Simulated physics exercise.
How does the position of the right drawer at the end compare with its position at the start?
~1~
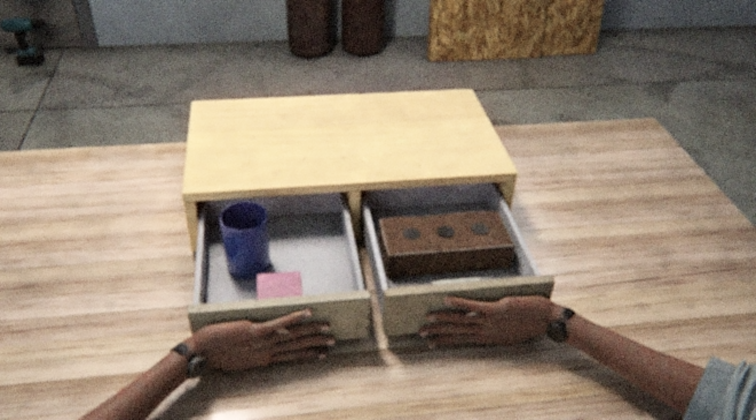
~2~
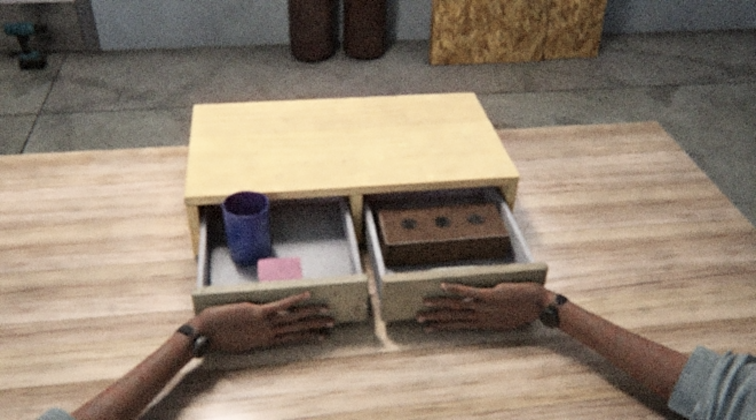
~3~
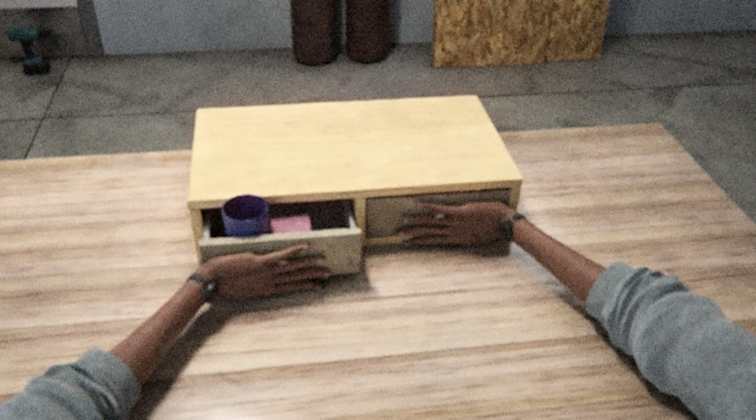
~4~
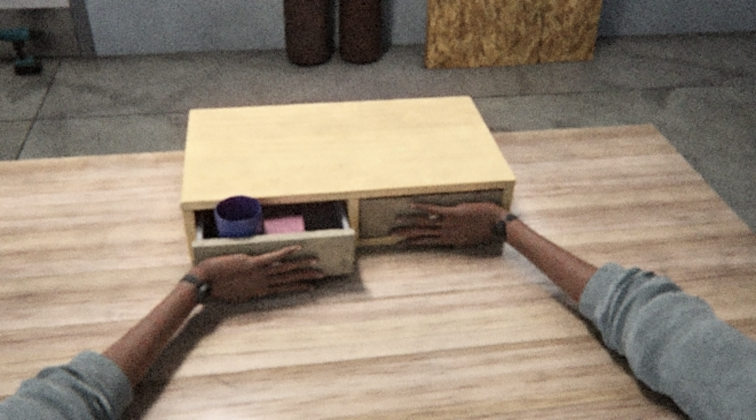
At the start the right drawer is pulled well out of the chest with the brown brick showing inside. By the end it is pushed all the way in, with its front flush with the chest and the brick out of sight.
